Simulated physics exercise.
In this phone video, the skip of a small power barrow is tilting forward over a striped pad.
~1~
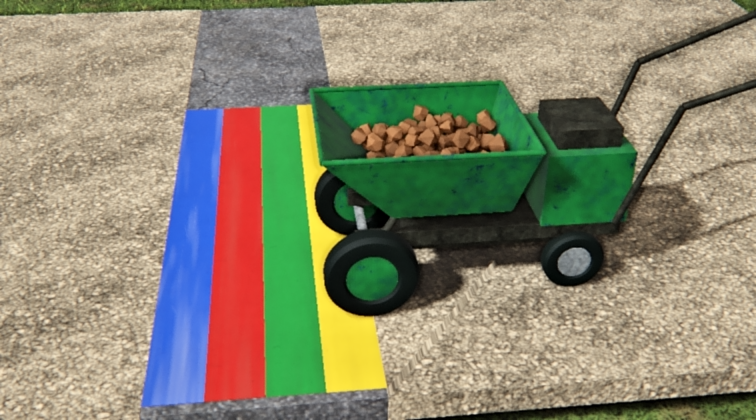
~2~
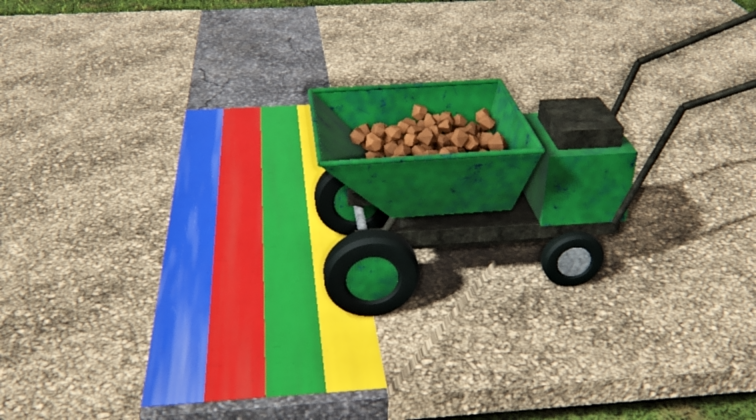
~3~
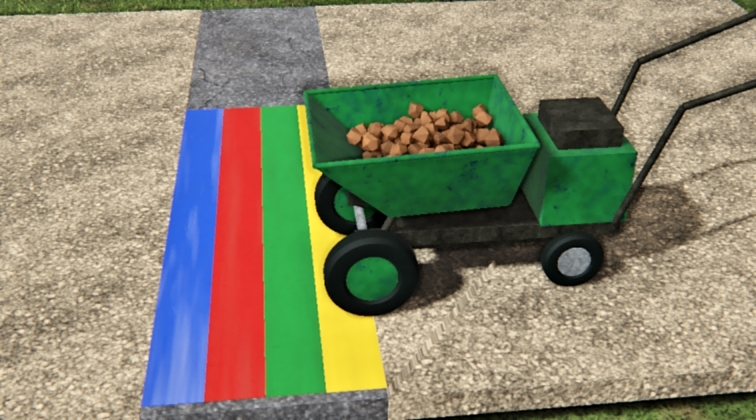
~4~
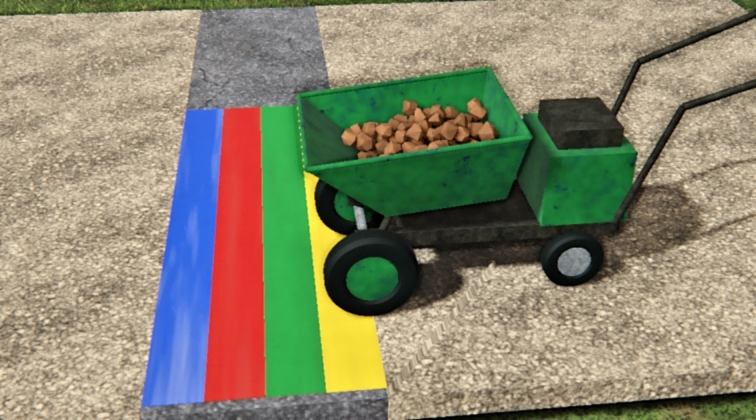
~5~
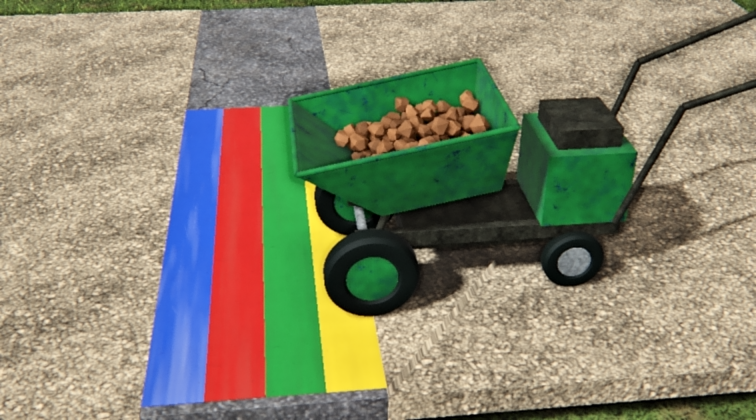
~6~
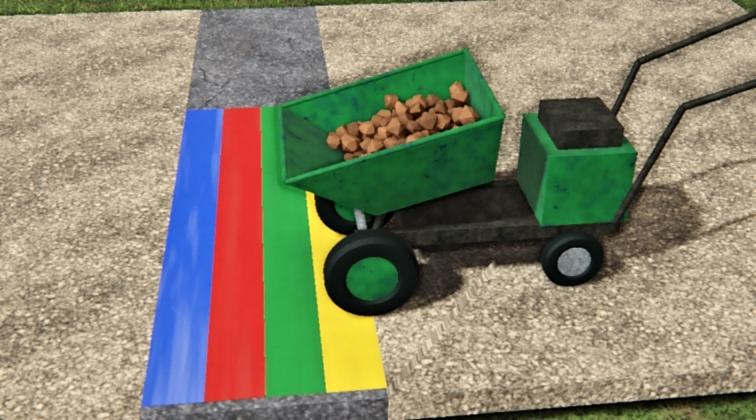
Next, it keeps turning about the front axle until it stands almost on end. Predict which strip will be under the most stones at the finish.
I would say the blue one.
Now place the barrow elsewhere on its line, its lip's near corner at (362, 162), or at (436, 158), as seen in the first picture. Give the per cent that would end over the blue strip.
The shares come out close to 30 and 10 per cent, in that order.
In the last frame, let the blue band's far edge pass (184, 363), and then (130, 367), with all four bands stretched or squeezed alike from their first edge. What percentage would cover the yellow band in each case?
0 and 0 percent, roughly.
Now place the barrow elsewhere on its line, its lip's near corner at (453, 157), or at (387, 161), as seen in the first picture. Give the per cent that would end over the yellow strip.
Try 1: 20 %. Try 2: 0 %.
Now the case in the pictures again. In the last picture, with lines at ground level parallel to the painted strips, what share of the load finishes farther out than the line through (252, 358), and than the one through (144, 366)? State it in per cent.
Result, first then second: 80 %, 20 %.
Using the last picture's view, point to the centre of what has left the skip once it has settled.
Once nothing moves, the middle sits near (174, 277).
Soon, skip tipped steeply; all in the skip.
A while on, skip tipped right over; about two thirds in the skip; a small part over the red strip; about a quarter over the blue strip; a stray few off the paint.
Towards the end, skip tipped right over; about a quarter in the skip; a small part over the red strip; about half over the blue strip; about a quarter off the paint.
Finally, skip tipped right over; about a quarter in the skip; none over the yellow strip; none over the green strip; a small part over the red strip; about half over the blue strip; about a quarter off the paint.
